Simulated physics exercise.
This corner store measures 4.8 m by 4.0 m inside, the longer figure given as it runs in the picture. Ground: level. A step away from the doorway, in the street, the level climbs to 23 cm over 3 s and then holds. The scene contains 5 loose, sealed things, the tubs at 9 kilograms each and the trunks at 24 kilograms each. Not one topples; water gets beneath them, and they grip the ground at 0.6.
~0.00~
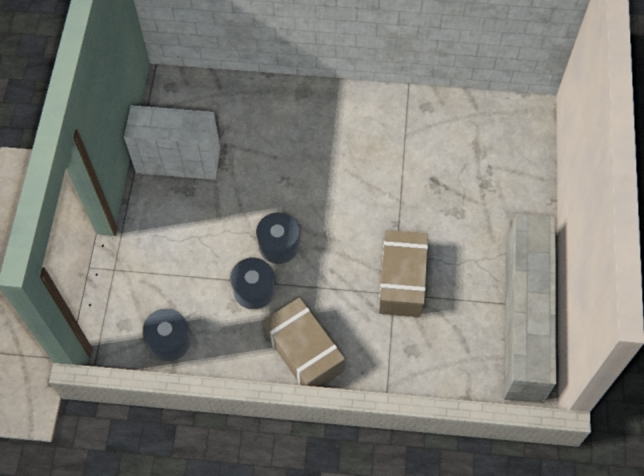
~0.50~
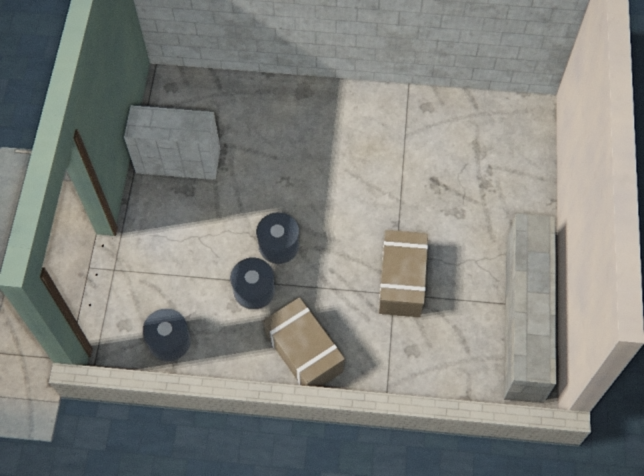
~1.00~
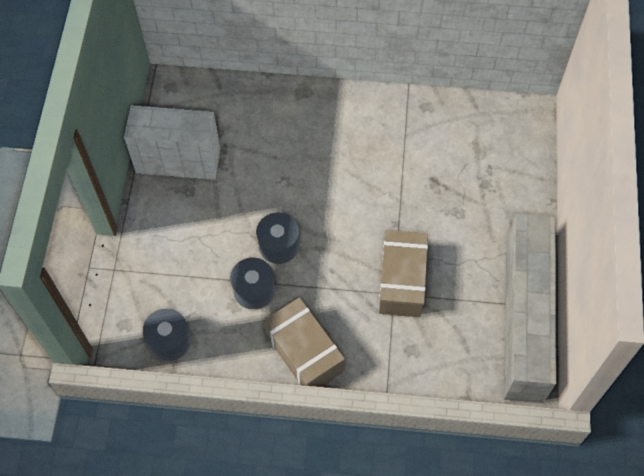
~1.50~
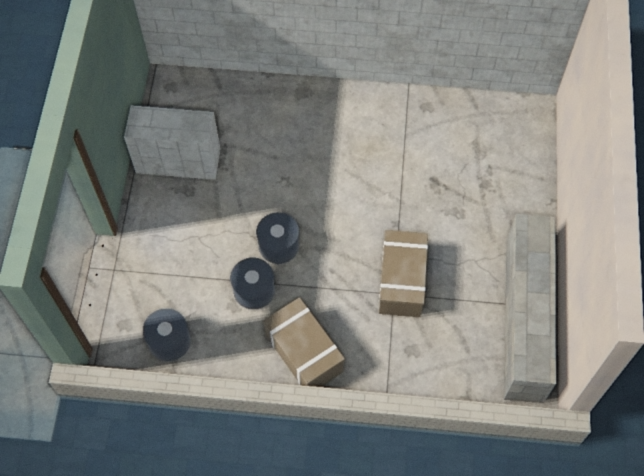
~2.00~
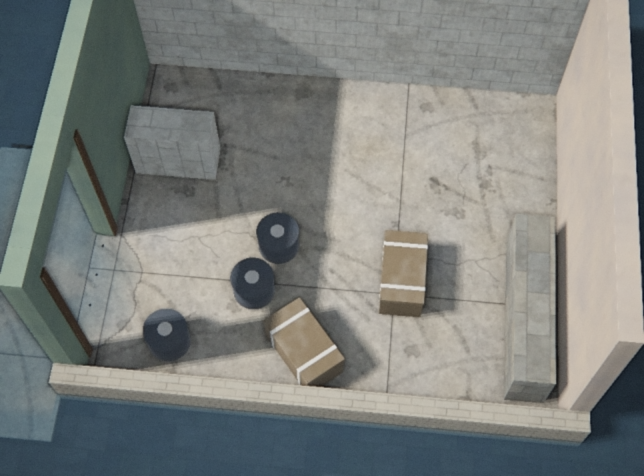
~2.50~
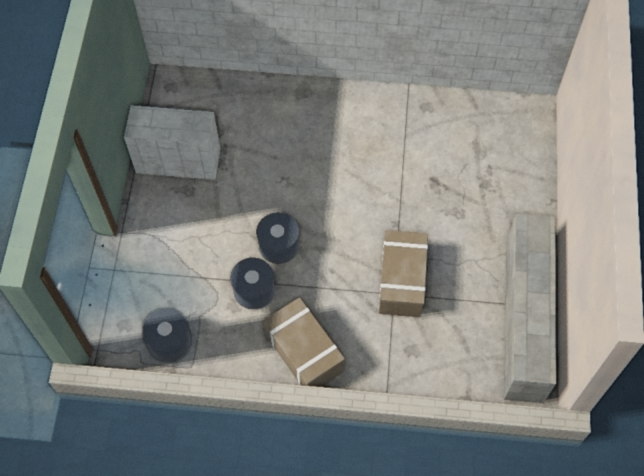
Water covers the street around a small roofless room and spreads in through the doorway.
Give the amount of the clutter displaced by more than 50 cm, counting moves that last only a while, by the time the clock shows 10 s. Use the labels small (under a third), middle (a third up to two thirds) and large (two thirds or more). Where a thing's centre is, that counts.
Large.
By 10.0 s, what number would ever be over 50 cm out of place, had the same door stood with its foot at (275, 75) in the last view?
Then it comes to 5.
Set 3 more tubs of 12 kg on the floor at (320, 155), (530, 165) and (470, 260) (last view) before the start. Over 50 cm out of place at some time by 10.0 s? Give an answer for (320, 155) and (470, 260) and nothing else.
Note: Item 1 below threshold; item 2 above threshold.
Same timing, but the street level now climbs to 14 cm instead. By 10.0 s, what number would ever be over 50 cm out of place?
In that case the number is 4.
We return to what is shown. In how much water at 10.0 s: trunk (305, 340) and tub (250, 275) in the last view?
Around 14 cm and 16 cm.
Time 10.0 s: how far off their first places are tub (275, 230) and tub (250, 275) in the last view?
They sit 250 cm and 350 cm away, in the order given.
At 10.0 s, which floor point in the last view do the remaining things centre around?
Close to pixel (462, 185).
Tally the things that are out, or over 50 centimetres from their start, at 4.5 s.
By that point, 3.
After 3.5 s 0 of 5 are over 50 cm from their spots; 0 afloat.
After 4.5 s 3 of 5 are over 50 cm from their spots; 2 afloat.
After 7.0 s 5 of 5 are over 50 cm from their spots; 3 afloat.
After 10.0 s 5 of 5 are over 50 cm from their spots, and 5 have been at some point; 5 afloat.
